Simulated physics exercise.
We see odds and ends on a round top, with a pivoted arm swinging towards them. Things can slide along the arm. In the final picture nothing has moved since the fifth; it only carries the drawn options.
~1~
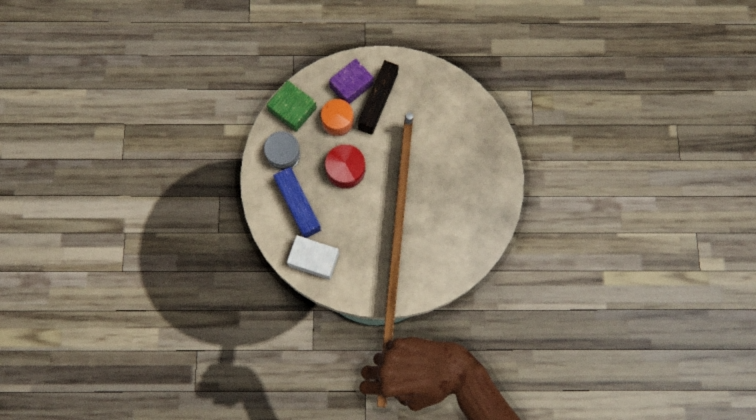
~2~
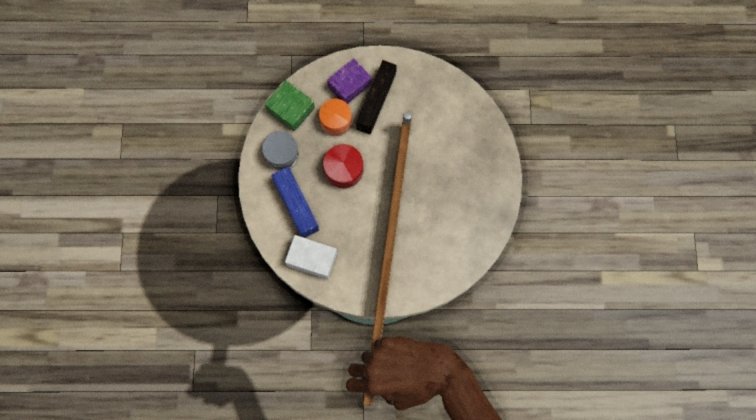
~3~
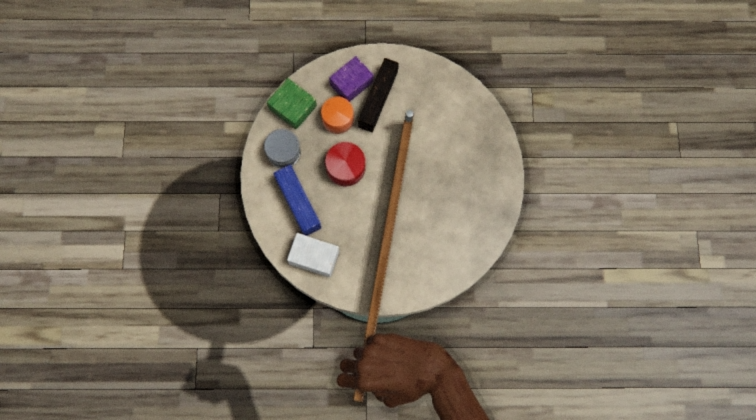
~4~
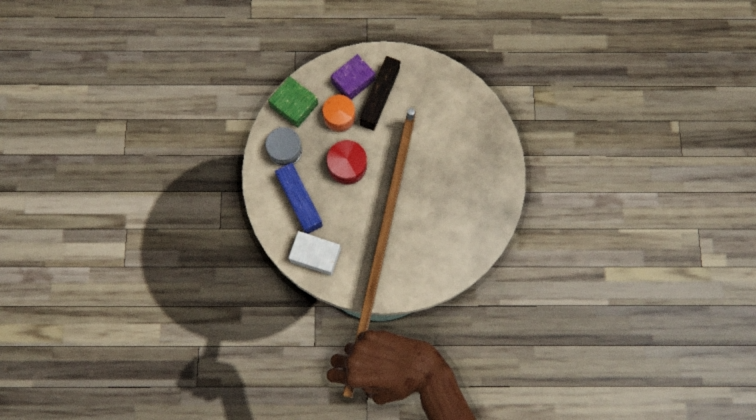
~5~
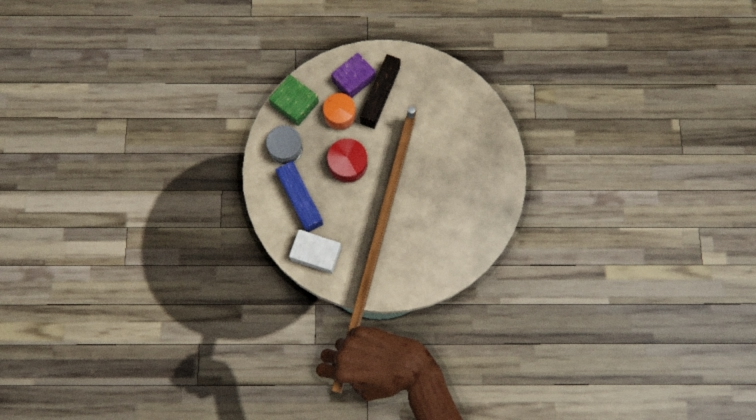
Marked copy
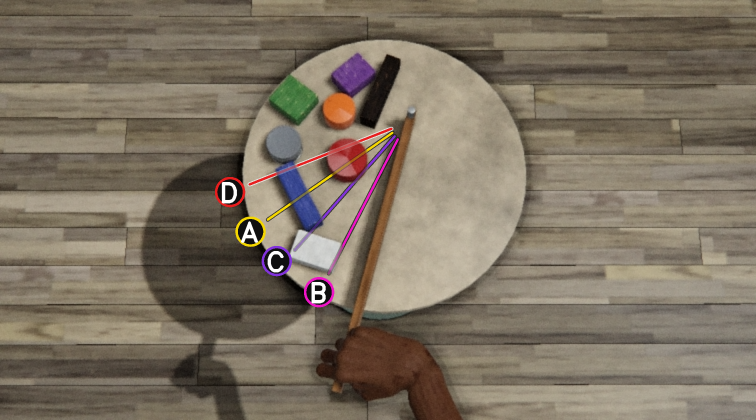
A dark hand gripping the near end of a long wooden stick moved a little to the left below a round top, slanting the stick slightly, while the colourful blocks and discs stayed in their places.
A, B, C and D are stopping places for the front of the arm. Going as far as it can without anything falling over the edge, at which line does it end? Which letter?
A.
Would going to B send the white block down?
No.
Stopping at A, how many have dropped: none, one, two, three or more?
By then, none.
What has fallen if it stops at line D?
It is the white block.
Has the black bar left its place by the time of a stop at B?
By then, no.
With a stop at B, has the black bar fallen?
No.
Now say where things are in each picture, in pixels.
In the first frame, black bar (378, 98); grey tin (282, 152); purple block (352, 82).
In the second frame, arm (394, 215); blue bar (296, 202).
In the third frame, arm (392, 212); green block (292, 104).
In the fourth frame, arm (389, 210); white block (315, 254).
In the fifth frame, arm (386, 207); grey tin (284, 146); purple block (354, 76); blue bar (300, 197).
On the marked copy, A at (331, 175); B at (364, 205); C at (346, 192); D at (321, 156).
With A. Early on, arm (362, 198); white block (306, 246); green block (294, 100).
Further on, arm (342, 183); white block (275, 218); grey tin (280, 137).
At the end, arm (331, 171); white block (260, 196); grey tin (276, 131); nothing has fallen.
As for the rest, B is safe but short; C is safe but short; D drops the white block.
